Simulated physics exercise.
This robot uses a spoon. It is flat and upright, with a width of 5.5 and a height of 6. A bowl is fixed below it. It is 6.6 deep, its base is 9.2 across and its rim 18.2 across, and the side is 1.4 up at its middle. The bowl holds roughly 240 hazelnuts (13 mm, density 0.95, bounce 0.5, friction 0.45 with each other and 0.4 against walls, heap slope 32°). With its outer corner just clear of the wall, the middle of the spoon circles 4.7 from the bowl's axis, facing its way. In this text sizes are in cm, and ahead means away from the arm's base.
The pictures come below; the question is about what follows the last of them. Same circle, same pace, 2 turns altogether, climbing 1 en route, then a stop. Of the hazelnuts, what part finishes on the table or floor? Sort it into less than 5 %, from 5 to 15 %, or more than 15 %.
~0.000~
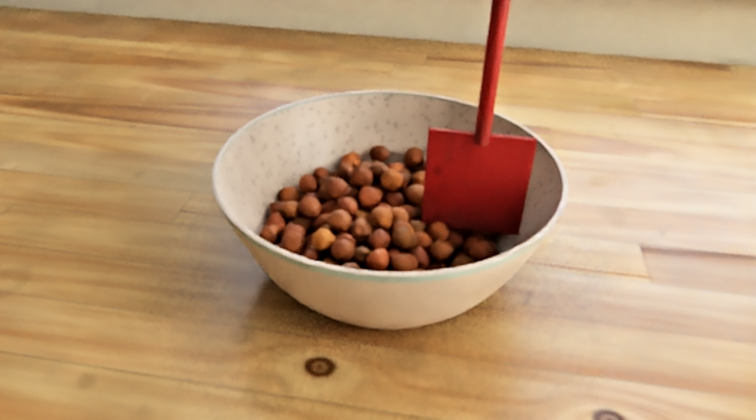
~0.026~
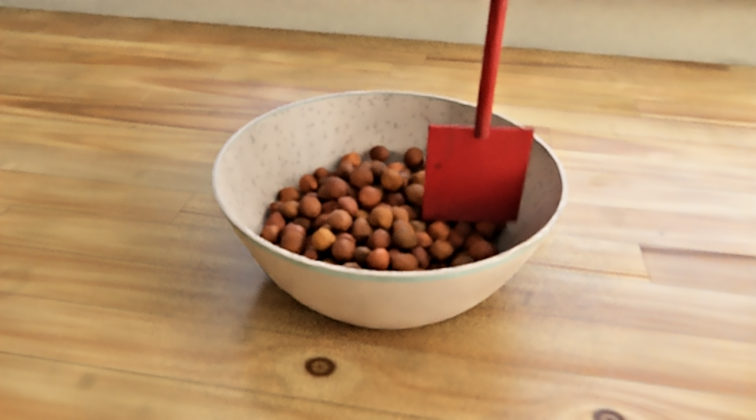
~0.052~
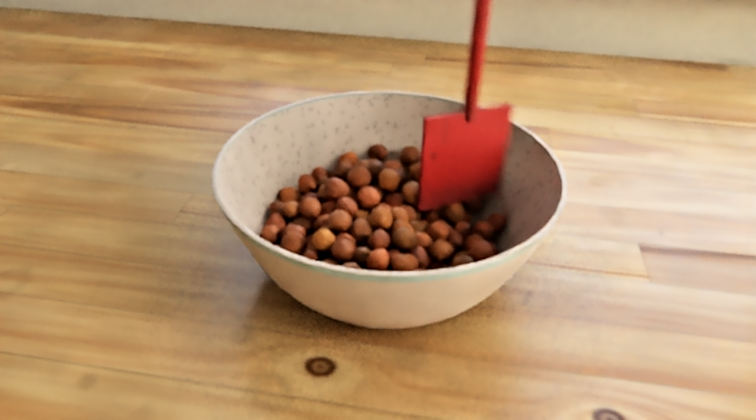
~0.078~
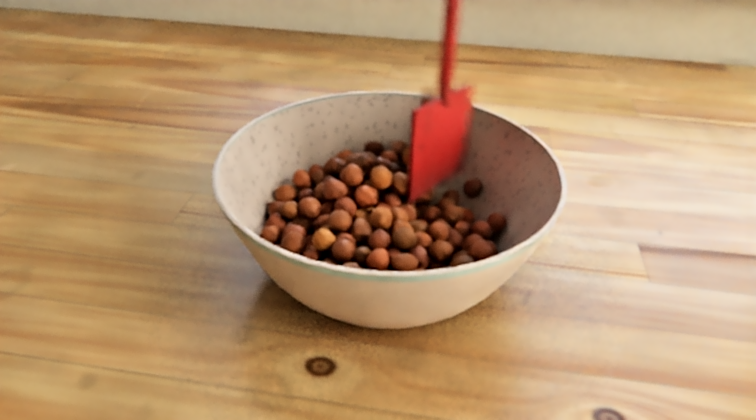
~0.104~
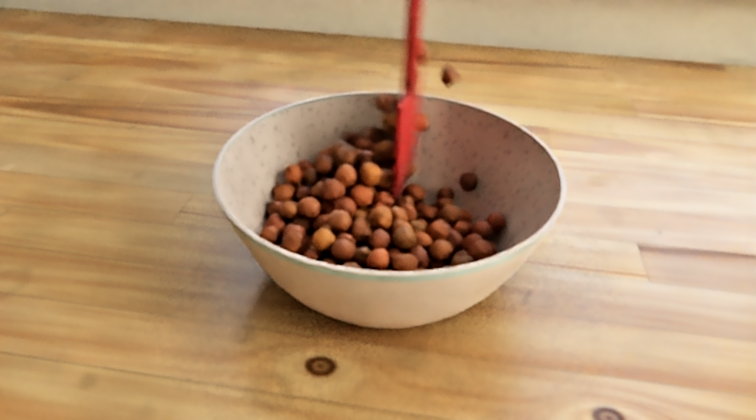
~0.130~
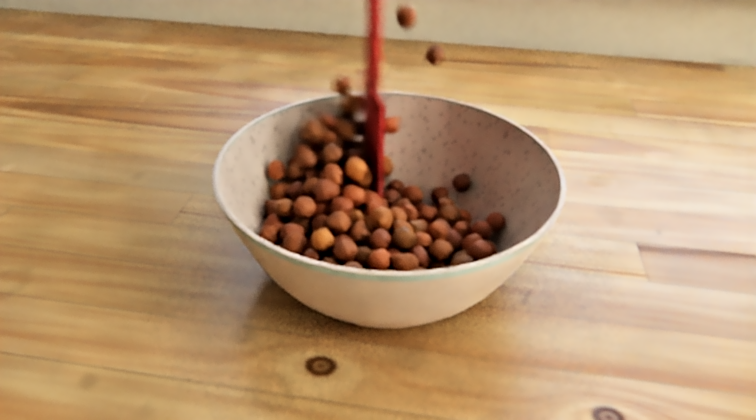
It goes in more than 15 %.
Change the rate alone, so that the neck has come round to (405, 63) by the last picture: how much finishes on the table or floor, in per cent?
I'd say near 30 per cent.
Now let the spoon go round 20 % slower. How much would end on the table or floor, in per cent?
I'd expect about 25 %.
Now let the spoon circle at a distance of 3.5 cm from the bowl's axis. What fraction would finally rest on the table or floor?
It would be close to 40 per cent then.
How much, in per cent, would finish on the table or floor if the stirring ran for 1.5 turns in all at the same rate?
I'd expect some 30 per cent.
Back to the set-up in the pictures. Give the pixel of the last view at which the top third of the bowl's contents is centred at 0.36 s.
Centre of upper third: Approx. (485, 211) px.
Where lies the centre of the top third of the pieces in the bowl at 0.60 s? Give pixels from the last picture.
Centre, approx.: (312, 230).
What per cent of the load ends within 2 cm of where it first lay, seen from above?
Roughly 20 per cent.
By 0.36 s, 346° round, highest piece 13 above the table; 192 in the bowl, 19 on the table or floor, 26 in flight or on the tool.
By 0.60 s, 222° round, highest piece 9 above the table; 166 in the bowl, 62 on the table or floor, 9 in flight or on the tool.
By 0.91 s, 0° round, highest piece 4 above the table; 161 in the bowl, 76 on the table or floor.
By 1.61 s, 0° round, highest piece 4 above the table; 161 in the bowl, 76 on the table or floor.
Final count, 161 in the bowl, 76 on the table or floor. That is 32 % on the table or floor.
